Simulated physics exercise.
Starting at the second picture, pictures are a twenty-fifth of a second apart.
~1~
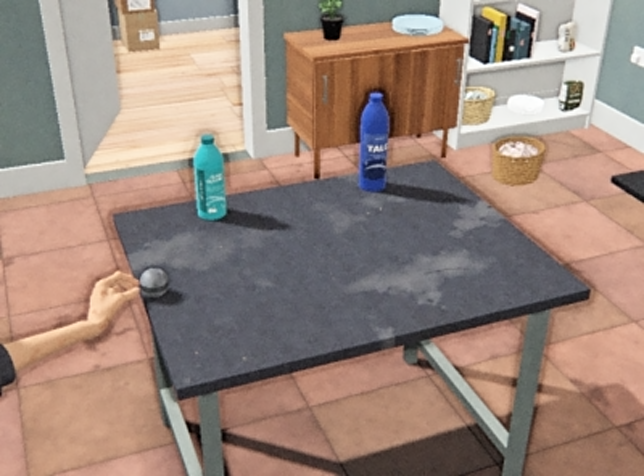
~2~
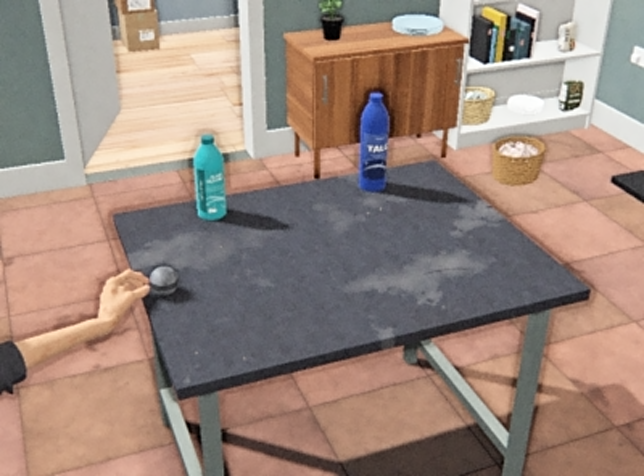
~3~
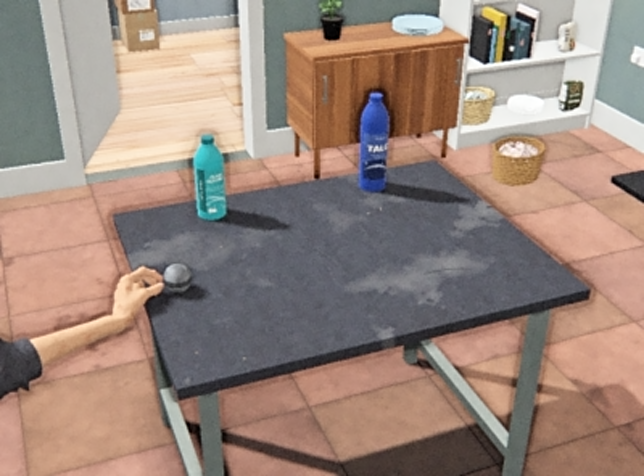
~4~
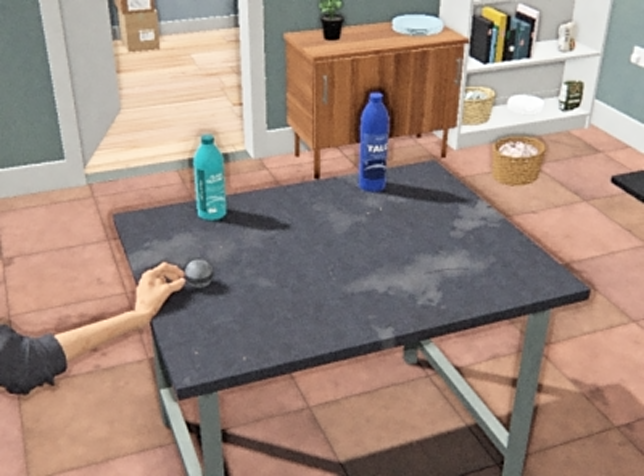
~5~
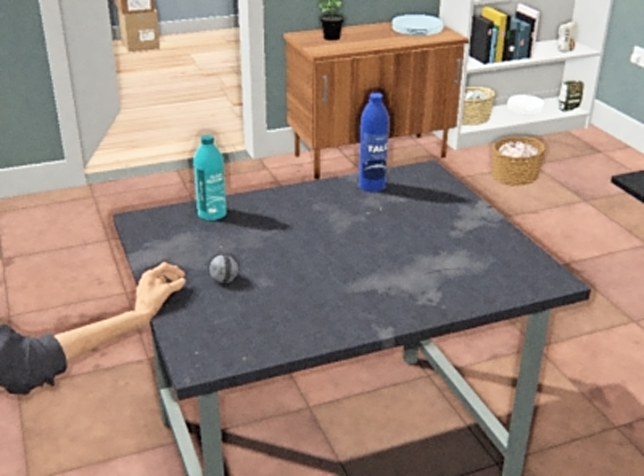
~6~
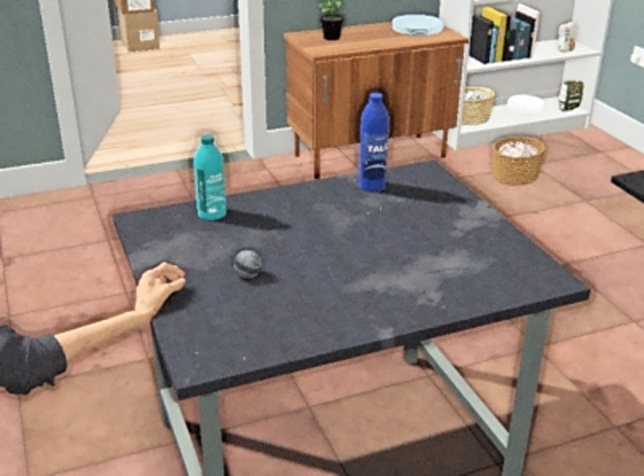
A tiled room with a wooden cabinet, white shelves and an open doorway behind is seen from slightly above, facing a dark grey table. A teal bottle and a blue bottle stand toward the table's far side, and a hand reaches in from the left to a grey ball. The hand moves the ball rightward, then stays back as it rolls on across the tabletop, while the camera remains still.
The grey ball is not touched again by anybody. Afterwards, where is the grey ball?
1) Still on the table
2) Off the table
(2) Off the table.
Then, 0.30 s on from there, grey ball shifted well along near (404, 233).
Then, 0.60 s on from there, grey ball now off the table.
Then, 0.90 s on from there, things are still on the move.
In the end, off the table, grey ball.
